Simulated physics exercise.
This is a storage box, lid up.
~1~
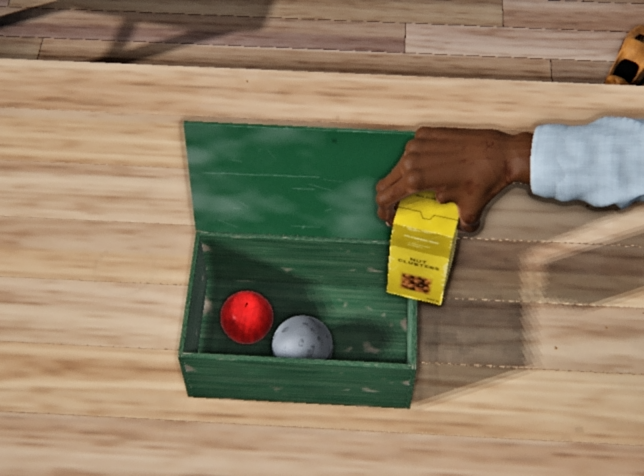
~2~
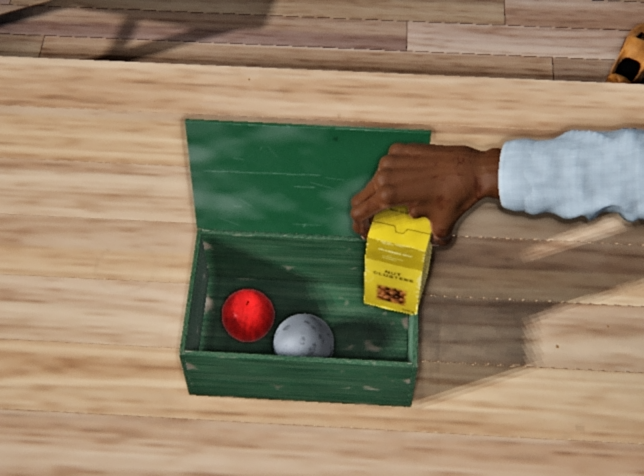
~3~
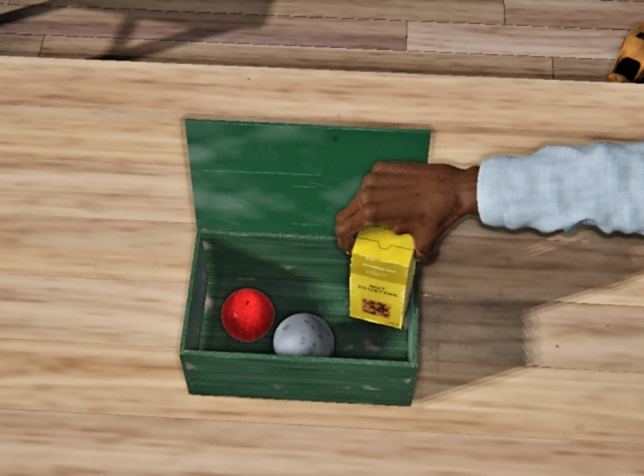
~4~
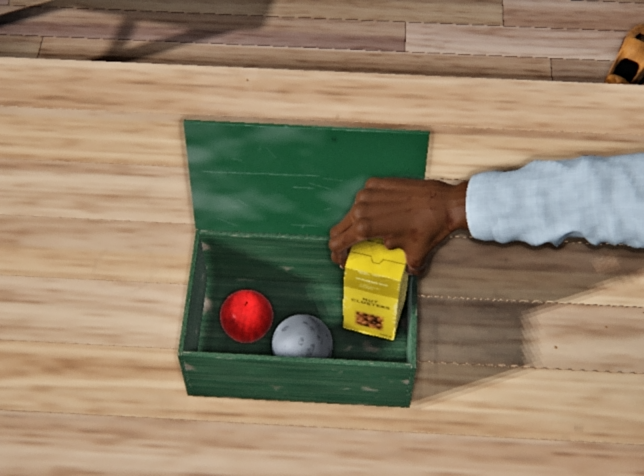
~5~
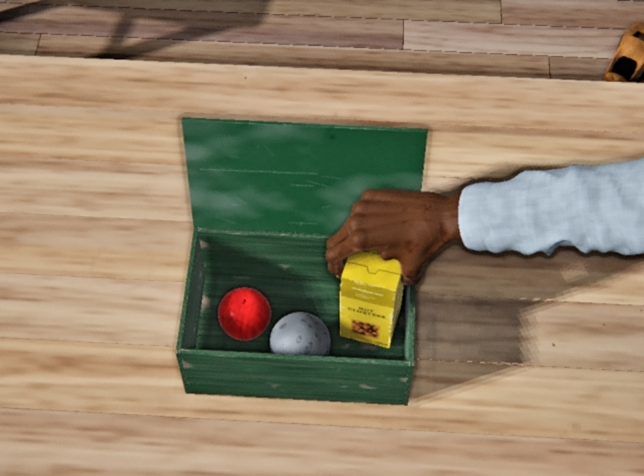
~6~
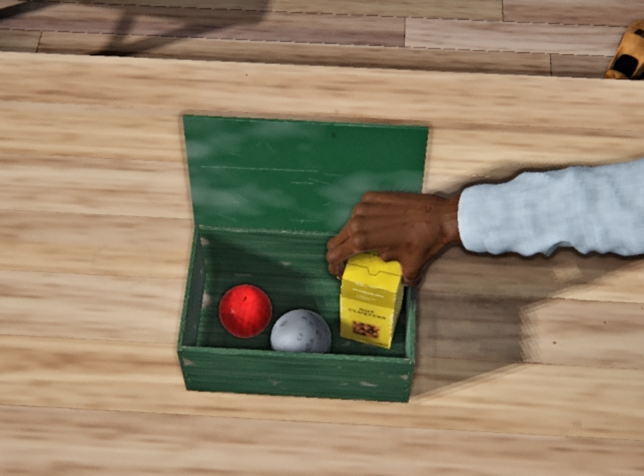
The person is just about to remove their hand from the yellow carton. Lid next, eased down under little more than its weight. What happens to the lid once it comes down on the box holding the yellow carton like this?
It stays raised.
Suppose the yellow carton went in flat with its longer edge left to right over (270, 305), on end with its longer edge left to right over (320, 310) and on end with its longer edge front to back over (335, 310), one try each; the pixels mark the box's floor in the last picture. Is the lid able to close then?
Lid down; lid left open; lid left open.
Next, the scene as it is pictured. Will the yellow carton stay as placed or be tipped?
In the end, it keeps its orientation.
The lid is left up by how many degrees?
Some 35° above the rim.
Then, 1.30 s after the last picture, lid 75° above the rim.
Then, 1.80 s after the last picture, lid 45° above the rim.
At rest, lid 34° above the rim; all 3 in place. Seen from the same camera at the end, yellow carton near (371, 313).
